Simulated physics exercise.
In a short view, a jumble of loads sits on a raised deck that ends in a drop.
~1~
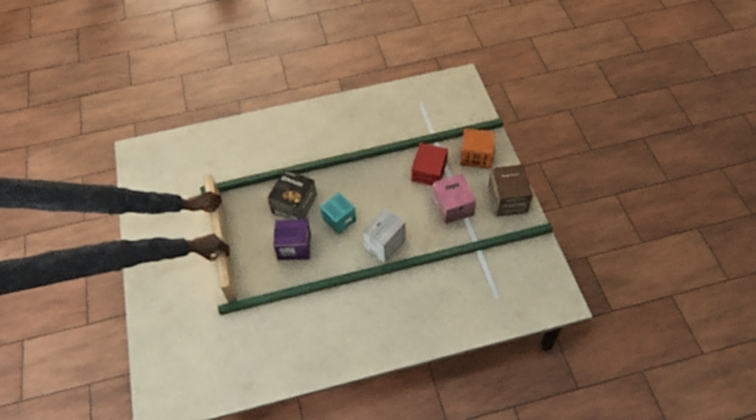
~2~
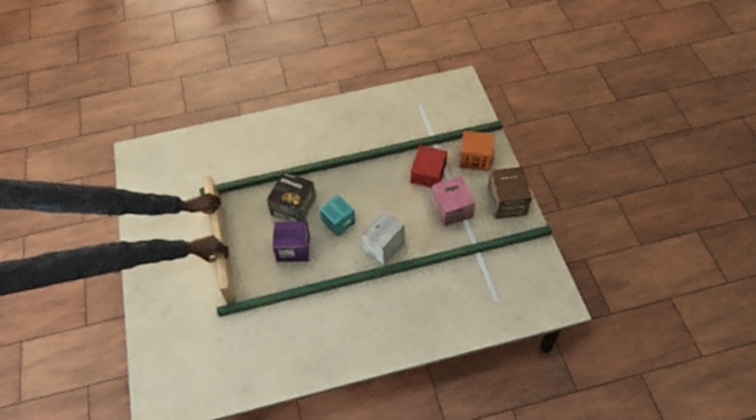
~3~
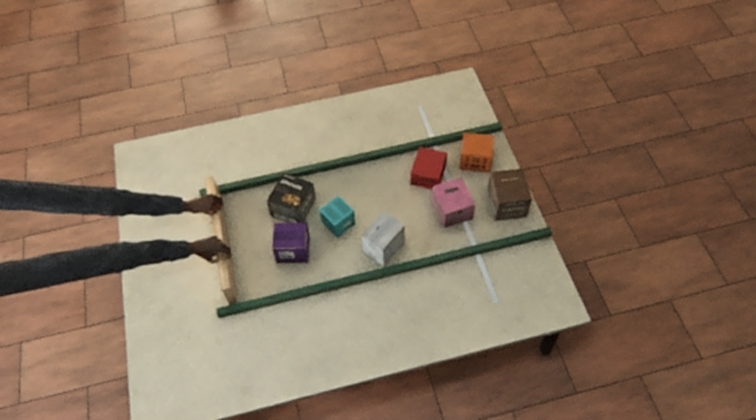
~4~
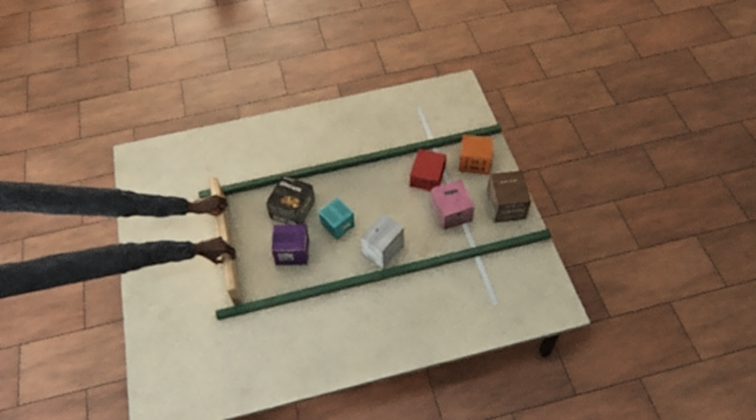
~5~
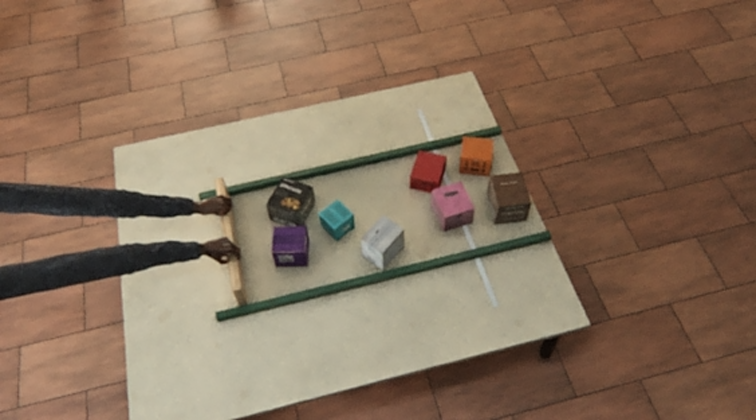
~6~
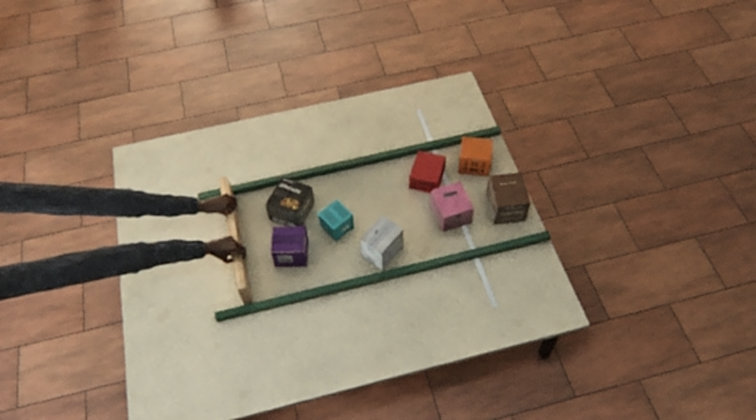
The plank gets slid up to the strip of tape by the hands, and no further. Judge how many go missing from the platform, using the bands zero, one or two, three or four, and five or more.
In the end, the drop-off count sits at one or a two.
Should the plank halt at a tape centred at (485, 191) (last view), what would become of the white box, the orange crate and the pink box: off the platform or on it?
Lab note: White box is safe; orange crate comes off; pink box comes off.
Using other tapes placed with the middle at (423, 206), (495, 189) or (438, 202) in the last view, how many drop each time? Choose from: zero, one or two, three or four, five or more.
Not one, five or more, no fall at all.
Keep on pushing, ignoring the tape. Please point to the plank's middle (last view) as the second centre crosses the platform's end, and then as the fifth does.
The first one at (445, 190), the next at (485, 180).
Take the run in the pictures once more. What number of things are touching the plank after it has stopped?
It's 3 of them.
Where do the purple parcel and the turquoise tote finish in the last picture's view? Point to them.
Taking them in turn, first comes (474, 201), then (486, 176).
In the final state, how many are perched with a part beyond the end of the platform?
0.
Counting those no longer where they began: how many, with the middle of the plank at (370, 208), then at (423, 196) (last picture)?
The counts are 4 and 8.
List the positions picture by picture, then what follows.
Brown box (510, 191); orange crate (478, 149); pink box (454, 199); plank (220, 237); tape (455, 191), in the first picture.
Orange crate (477, 151); black box (292, 198), in the second picture.
Pink box (453, 203); turquoise tote (338, 217), in the third picture.
Brown box (508, 197); red crate (428, 171), in the fourth picture.
Orange crate (476, 156); plank (231, 241), in the fifth picture.
Brown box (508, 199); orange crate (476, 156); pink box (452, 207); plank (236, 240); tape (453, 199), in the sixth picture.
Soon after, none off yet; brown box at rest near (508, 199); orange crate at rest near (476, 156); pink box at rest near (452, 207).
By the end, the number that fall off is one or two; fallen, orange crate and brown box.
